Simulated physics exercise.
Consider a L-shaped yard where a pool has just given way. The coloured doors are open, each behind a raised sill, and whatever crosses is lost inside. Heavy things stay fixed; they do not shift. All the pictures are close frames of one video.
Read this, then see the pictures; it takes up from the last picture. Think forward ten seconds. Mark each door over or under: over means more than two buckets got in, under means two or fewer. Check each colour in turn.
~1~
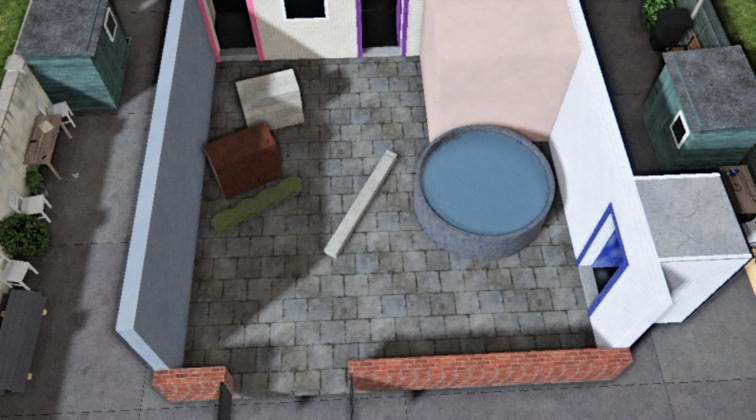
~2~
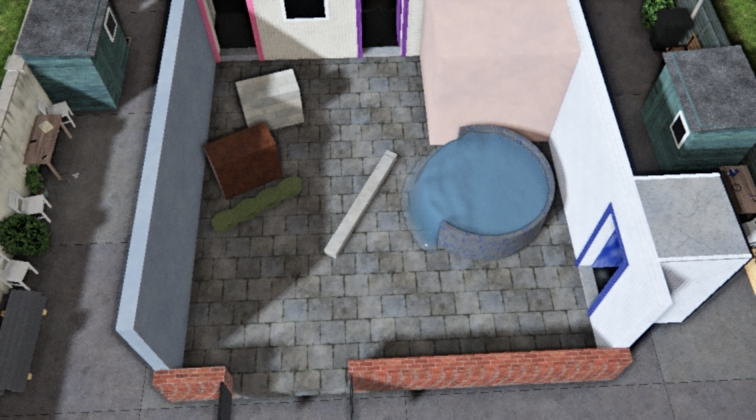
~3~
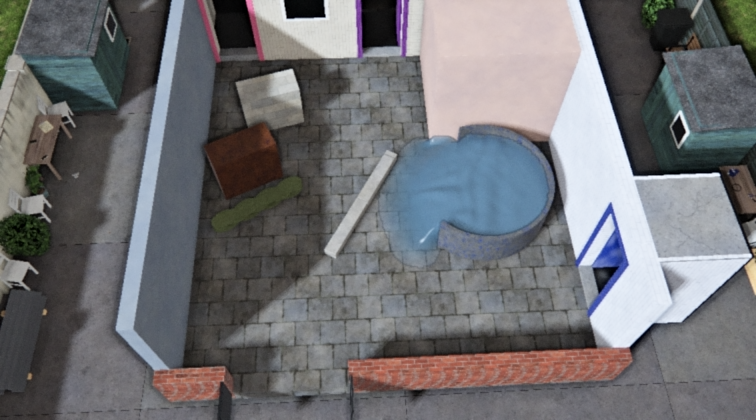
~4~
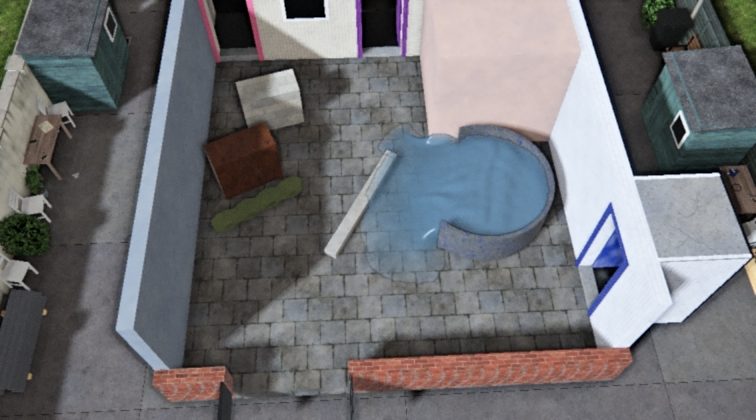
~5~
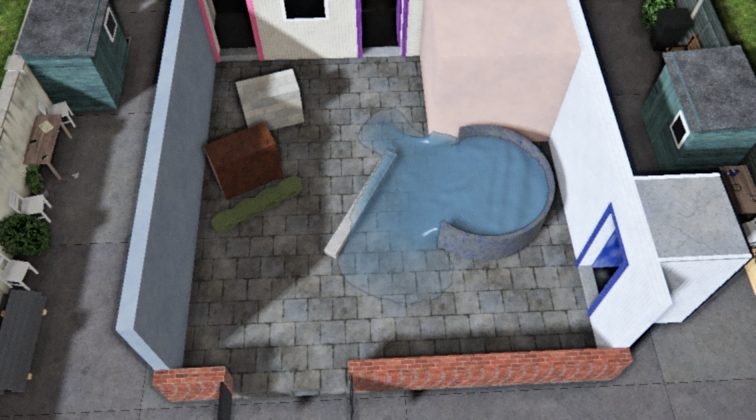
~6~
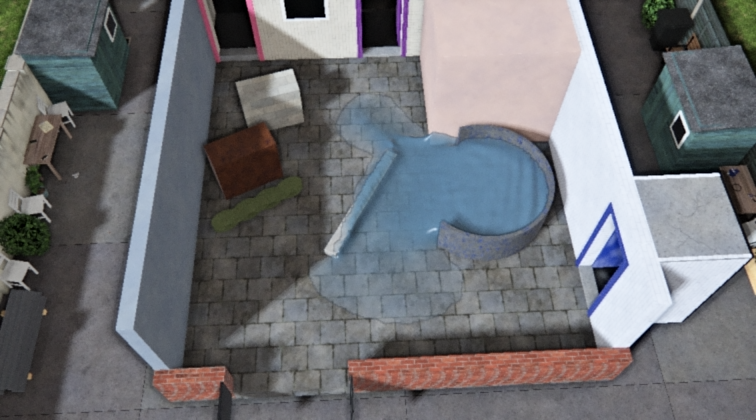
Blue door - under, purple door - over, pink door - under.
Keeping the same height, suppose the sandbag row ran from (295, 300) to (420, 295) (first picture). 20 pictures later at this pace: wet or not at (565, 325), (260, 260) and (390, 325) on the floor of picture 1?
Point by point: No flooding; inundated; no flooding.
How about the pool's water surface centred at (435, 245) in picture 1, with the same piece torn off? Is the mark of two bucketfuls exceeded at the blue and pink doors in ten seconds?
Blue misses the limit and pink misses the limit.
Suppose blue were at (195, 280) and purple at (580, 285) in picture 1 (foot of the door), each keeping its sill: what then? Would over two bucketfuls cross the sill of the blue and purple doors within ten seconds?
In short: The blue door tops the mark, the purple door falls short.
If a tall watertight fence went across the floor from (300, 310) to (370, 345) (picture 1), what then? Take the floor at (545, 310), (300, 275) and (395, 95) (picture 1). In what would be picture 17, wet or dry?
Spared, submerged, then submerged.
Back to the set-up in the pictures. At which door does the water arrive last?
It would be the blue one.
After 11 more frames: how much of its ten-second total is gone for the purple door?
Around 5 in a hundred.
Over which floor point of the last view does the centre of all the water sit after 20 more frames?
I'd mark it close to (355, 193).
A moment on, water covers 50 % of the floor; the blue door not reached, the purple door not reached, the pink door not reached.
Next, water covers 70 % of the floor; the blue door not reached, the purple door under two buckets in, the pink door wet at the sill, nothing in.
Then, water covers 80 % of the floor; the blue door wet at the sill, nothing in, the purple door over two buckets in, the pink door under two buckets in.
Later, water covers 95 % of the floor; the blue door under two buckets in, the purple door far over two buckets in, the pink door under two buckets in.
In the end, water covers 95 % of the floor; the blue door under two buckets in, the purple door far over two buckets in, the pink door under two buckets in.
